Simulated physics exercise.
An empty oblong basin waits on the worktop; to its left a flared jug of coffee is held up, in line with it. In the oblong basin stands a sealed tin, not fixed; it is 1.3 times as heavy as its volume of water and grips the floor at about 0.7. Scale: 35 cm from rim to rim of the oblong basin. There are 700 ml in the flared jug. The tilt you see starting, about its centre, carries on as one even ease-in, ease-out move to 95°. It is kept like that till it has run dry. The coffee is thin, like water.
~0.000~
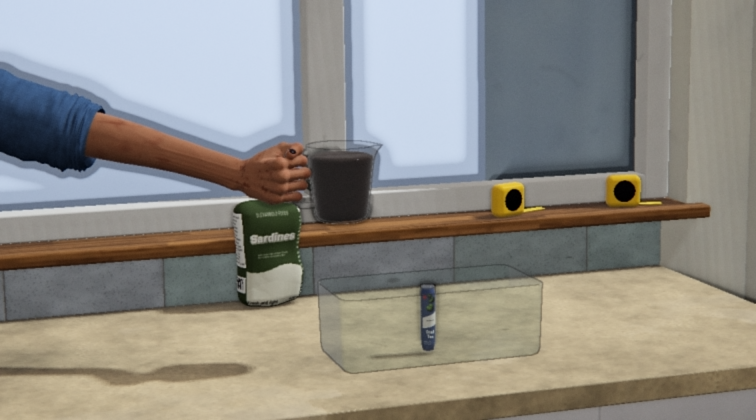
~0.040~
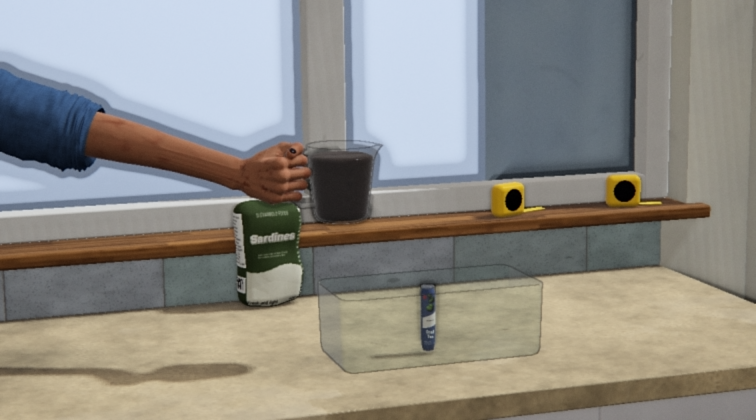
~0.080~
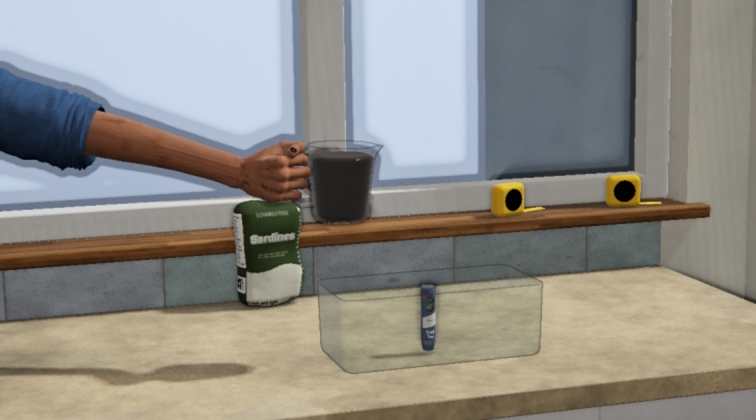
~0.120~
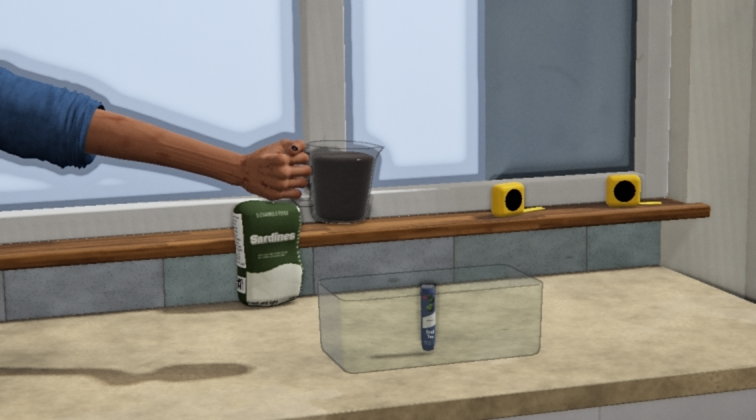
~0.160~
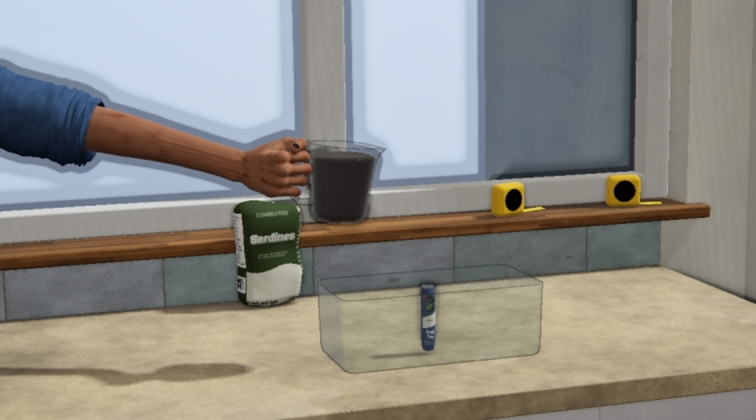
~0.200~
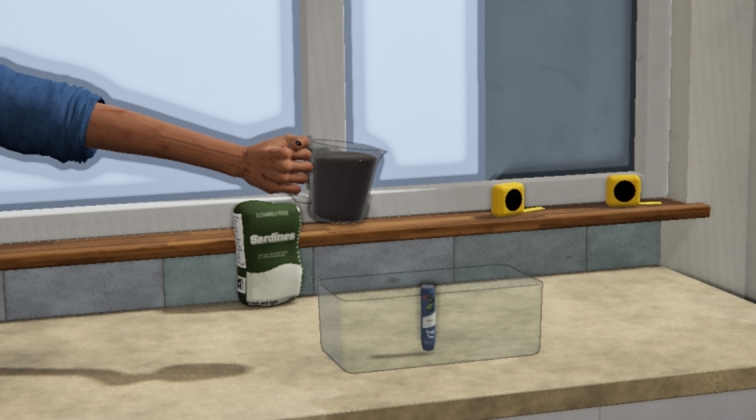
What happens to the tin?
The tin topples.
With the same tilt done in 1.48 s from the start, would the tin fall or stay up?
The tin falls.
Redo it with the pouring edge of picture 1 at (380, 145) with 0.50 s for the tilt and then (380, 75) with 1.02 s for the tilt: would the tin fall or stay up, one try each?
First it falls; then it remains upright.
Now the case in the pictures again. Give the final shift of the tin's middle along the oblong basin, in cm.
About 7.5 cm.
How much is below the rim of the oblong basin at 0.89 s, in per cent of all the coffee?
Near 42 in a hundred.
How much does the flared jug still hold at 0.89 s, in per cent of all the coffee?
About 34 per cent.
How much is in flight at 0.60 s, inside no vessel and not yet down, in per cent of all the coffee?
Near 16 in a hundred.
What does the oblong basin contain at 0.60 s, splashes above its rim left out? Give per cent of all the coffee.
Near 2 in a hundred.
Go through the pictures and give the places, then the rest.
The first frame shows tilt 0°; pouring edge (382, 144); surface from (309, 157) to (371, 154); the oblong basin's rim runs from (329, 291) to (526, 275); the tin's top is at (428, 289).
The second frame shows tilt 0°; pouring edge (383, 144); surface from (309, 157) to (371, 154).
The third frame shows tilt 1°; pouring edge (383, 145); surface from (310, 156) to (371, 154).
The fourth frame shows tilt 3°; pouring edge (384, 146); surface from (311, 156) to (372, 155).
The fifth frame shows tilt 6°; pouring edge (385, 148); surface from (311, 157) to (374, 155).
The sixth frame shows tilt 9°; pouring edge (387, 150); surface from (313, 157) to (376, 155).
After 0.60 s the tilt is 60° and 82 per cent is still to pour; the tin stands where it began.
After 0.89 s the tilt is 91° and 34 per cent is still to pour; the tin stands where it began.
After 1.19 s the tilt is 95° and 5 per cent is still to pour; the tin leans 31°.
After 1.52 s the tilt is 95° and 0 per cent is still to pour; the tin lies on its side.
In the end the tin lies on its side.
